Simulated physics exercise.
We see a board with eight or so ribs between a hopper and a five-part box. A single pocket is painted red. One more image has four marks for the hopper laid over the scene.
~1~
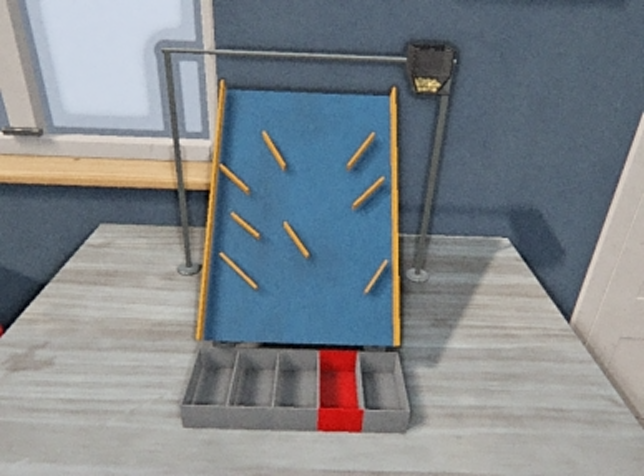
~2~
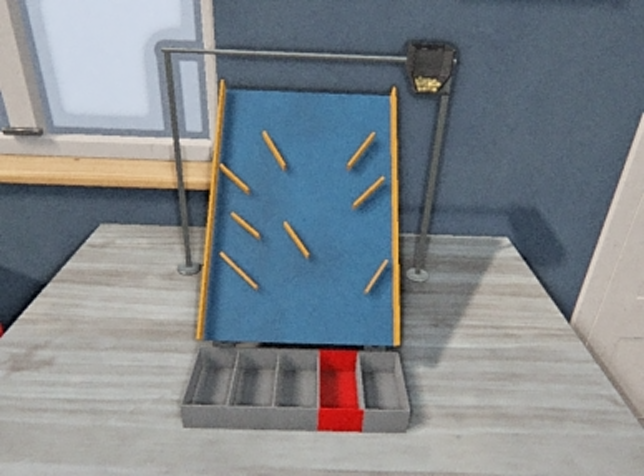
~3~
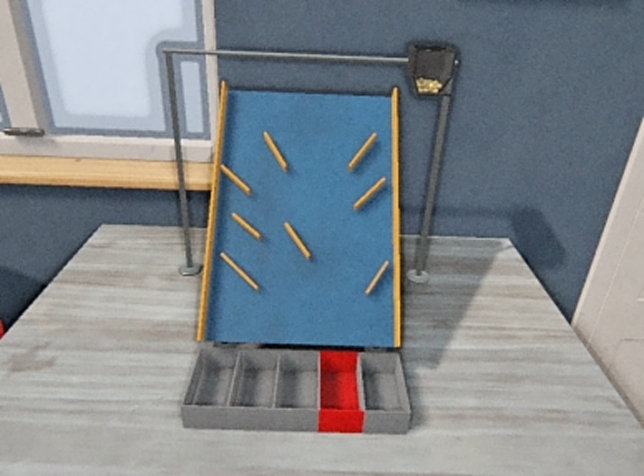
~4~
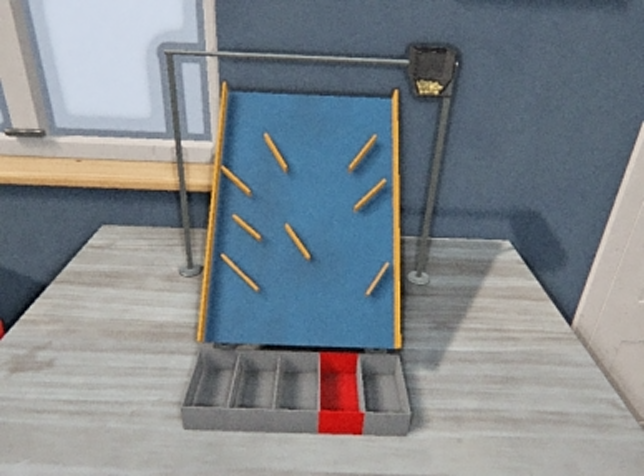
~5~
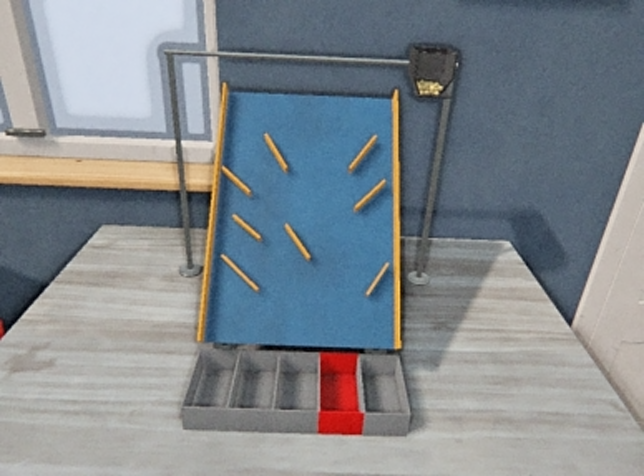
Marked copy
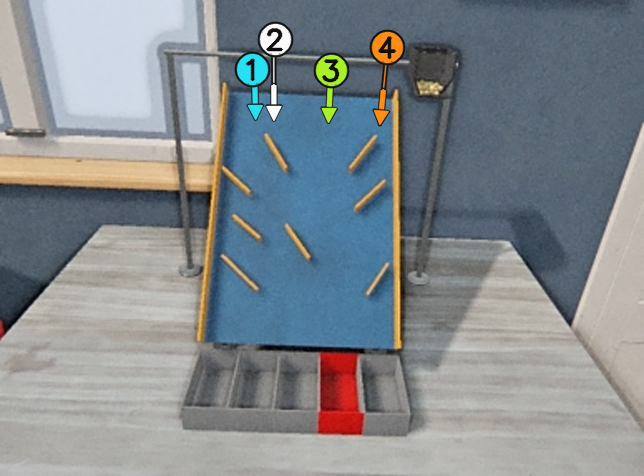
A blue board with slanted ribs stands still behind a gray box with one red pocket.
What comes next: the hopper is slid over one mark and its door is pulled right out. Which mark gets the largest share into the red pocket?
The answer is mark 3.
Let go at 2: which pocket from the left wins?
It is the fourth one.
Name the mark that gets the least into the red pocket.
Here it is mark 1.
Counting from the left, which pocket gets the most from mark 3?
The fourth from the left.
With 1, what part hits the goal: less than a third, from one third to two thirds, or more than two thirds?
Mark 1 gives less than a third.
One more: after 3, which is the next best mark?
2 it is.
On the marked copy, mark 1 meets the board at (255, 114); mark 2 meets the board at (273, 115); mark 3 meets the board at (328, 117); mark 4 meets the board at (380, 119).
With 1, about a tenth in the red pocket, the larger part in other pockets, just a few held on the board, about a tenth outside the box.
With 2, roughly half in the red pocket, roughly a third in other pockets, about a tenth outside the box.
With 3, roughly two thirds in the red pocket, roughly a quarter in other pockets, about a tenth outside the box.
With 4, roughly a third in the red pocket, roughly two thirds in other pockets, just a few outside the box.
